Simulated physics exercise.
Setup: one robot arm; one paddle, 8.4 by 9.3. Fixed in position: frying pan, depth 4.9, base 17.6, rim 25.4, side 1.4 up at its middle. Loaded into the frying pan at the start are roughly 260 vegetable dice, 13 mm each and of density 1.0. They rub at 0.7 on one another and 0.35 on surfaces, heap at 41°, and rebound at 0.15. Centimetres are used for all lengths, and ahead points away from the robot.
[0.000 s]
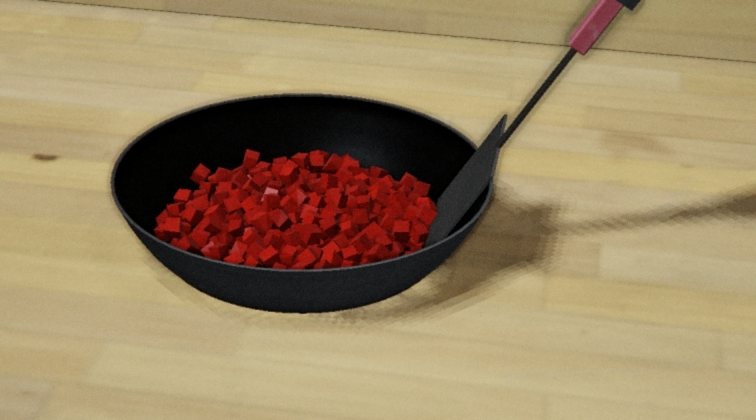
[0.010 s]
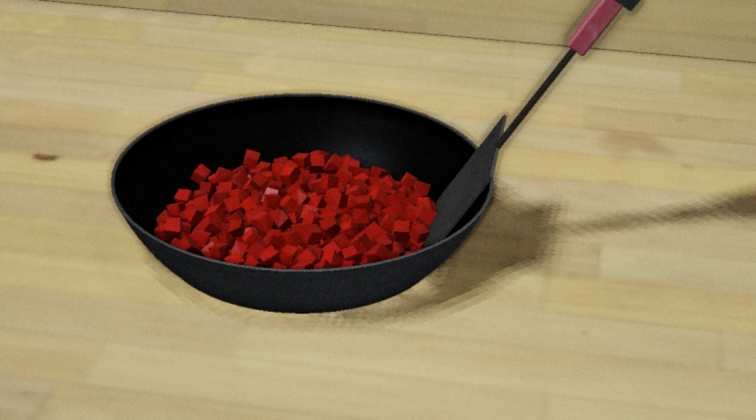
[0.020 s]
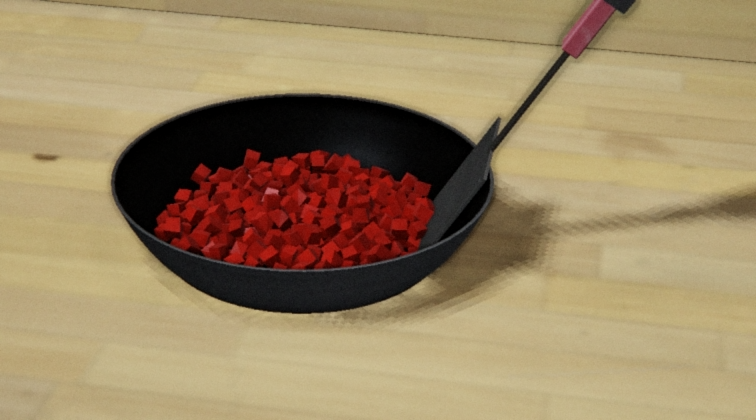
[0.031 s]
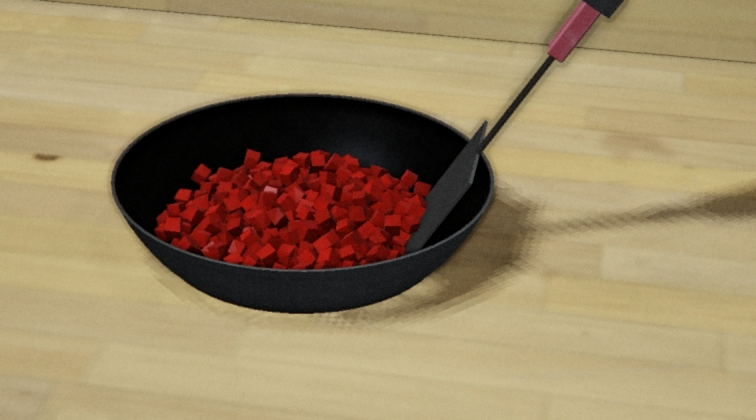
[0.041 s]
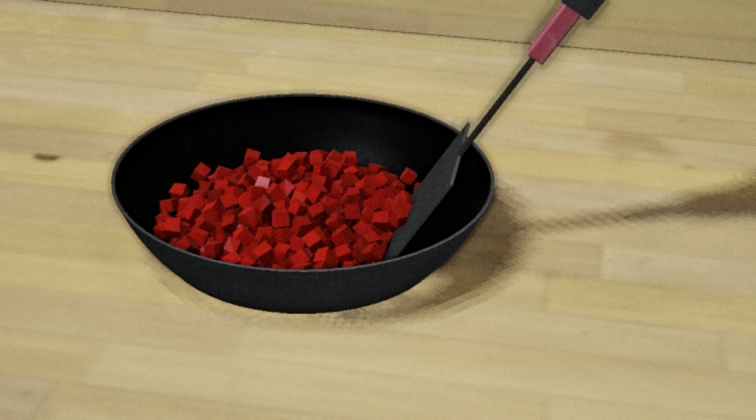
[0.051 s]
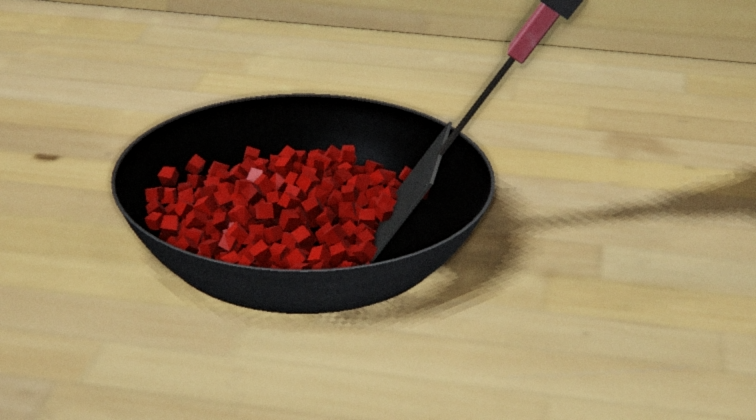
A dark paddle slides left through a black frying pan, pushing red vegetable dice leftward.
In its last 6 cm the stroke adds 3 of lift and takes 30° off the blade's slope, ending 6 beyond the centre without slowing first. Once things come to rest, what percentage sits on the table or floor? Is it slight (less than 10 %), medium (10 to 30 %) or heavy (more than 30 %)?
Medium.
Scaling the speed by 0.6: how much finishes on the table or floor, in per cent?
Near 5 in a hundred.
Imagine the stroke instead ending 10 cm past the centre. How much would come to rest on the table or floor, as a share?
Near 50 per cent.
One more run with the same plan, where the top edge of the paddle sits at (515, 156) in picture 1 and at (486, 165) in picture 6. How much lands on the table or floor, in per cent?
Roughly 0 %.
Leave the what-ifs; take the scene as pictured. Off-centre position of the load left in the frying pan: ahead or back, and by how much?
I'd say close to 5.5 cm toward the front.
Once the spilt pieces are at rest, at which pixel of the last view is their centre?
At about (45, 203) in the last picture.
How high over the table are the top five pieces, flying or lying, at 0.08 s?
Roughly 6 cm above the table.
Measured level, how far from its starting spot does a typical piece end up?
It comes out at about 7 cm.
After 0.08 s, sloping 59°, highest piece 7 above the table; 260 in the frying pan.
After 0.10 s, sloping 50°, highest piece 8 above the table; 259 in the frying pan, 1 on the blade or in flight.
After 0.32 s, sloping 29°, highest piece 6 above the table; 218 in the frying pan, 36 on the table or floor, 6 on the blade or in flight.
After 1.37 s, sloping 29°, highest piece 6 above the table; 217 in the frying pan, 43 on the table or floor.
In the end, 217 in the frying pan, 43 on the table or floor. That is 17 % on the table or floor.
